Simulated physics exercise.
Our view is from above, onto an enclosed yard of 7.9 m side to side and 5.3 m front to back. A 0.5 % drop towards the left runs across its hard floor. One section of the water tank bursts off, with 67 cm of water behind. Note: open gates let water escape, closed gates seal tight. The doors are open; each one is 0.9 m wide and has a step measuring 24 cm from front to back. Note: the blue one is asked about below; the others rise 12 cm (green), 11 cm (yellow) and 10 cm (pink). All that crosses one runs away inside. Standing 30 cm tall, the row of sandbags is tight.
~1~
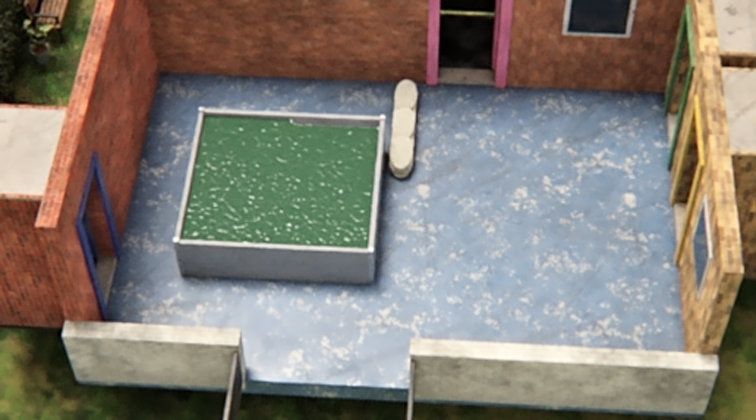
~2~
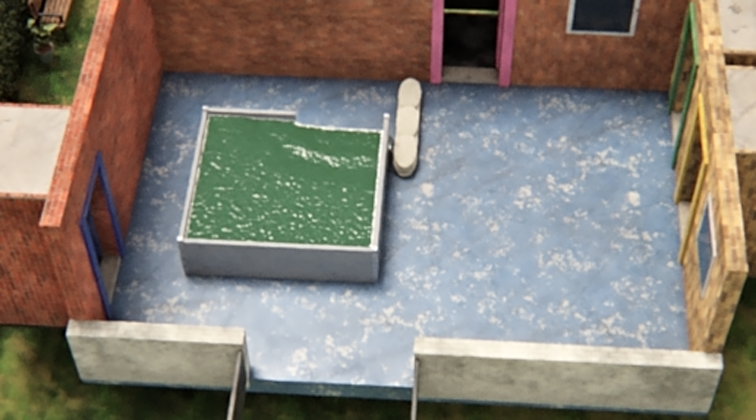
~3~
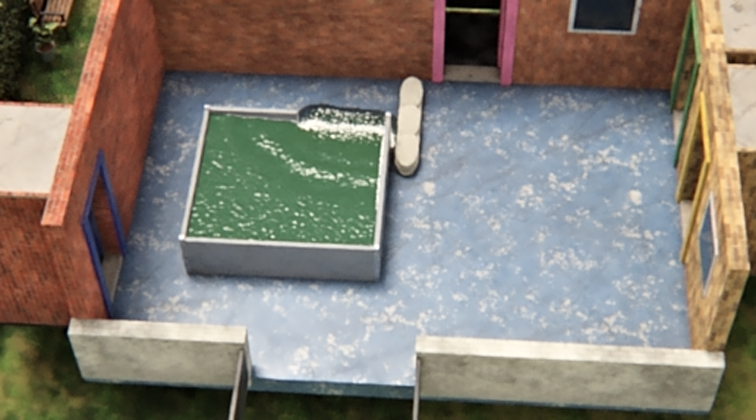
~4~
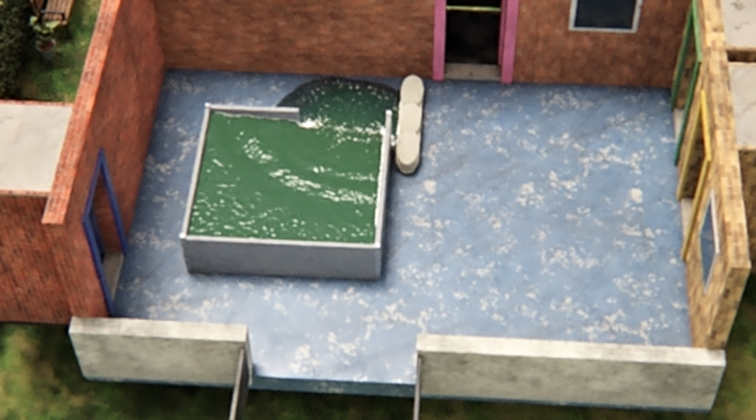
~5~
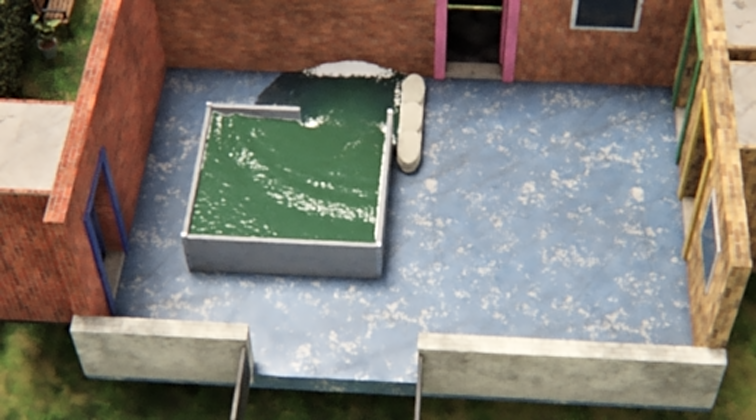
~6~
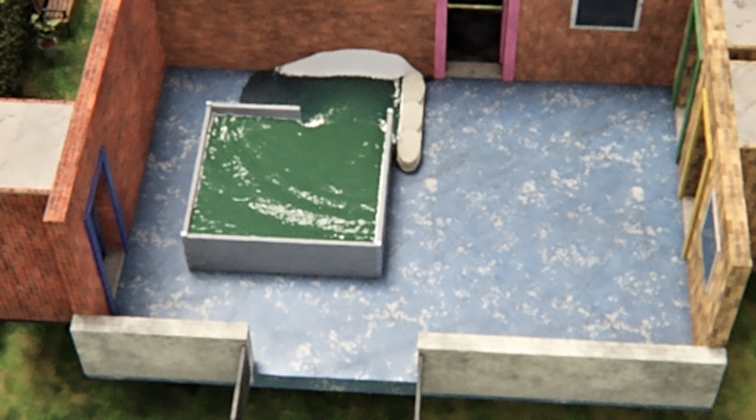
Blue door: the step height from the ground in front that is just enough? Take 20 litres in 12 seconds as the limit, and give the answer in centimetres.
16 cm.
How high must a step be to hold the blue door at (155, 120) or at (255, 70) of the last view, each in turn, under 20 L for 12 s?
In turn: About 28 cm, about 17 cm.
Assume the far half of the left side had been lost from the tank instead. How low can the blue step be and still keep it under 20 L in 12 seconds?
It needs to be about 13.5 cm high.
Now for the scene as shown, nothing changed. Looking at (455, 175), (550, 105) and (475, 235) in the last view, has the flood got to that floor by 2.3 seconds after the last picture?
So the three spots come out spared, swamped, spared, in that order.
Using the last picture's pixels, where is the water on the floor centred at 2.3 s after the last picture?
I'd put it close to (309, 160).
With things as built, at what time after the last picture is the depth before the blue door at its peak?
Approximately 7.0 s.
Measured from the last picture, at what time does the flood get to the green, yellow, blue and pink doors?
Green 1.6 s, yellow 2.4 s, blue 2.4 s, pink 0.3 s.
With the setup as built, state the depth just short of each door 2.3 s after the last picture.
Depths in cm: Green 17, yellow 3, blue 2, pink 9.
Then, 0.7 s after the last picture water covers 15 % of the floor, deepest (56 cm) near (372, 77); it has not reached the blue door.
Then, 2.3 s after the last picture water covers 45 % of the floor, deepest (42 cm) near (167, 69); 2 cm at the blue door, 0 litres in over its 10 cm step.
Then, 11.3 s after the last picture water covers 95 % of the floor, deepest (16 cm) near (105, 350); 14 cm at the blue door, 78 litres in over its 10 cm step.
At the blue door as built, the water peaked near 16 cm, 6.9 s after the last picture.
With a step of 14 cm, 31 litres would have come in within the 12 s; with 19 cm, 7 litres. So under 20 litres takes about 16 cm.
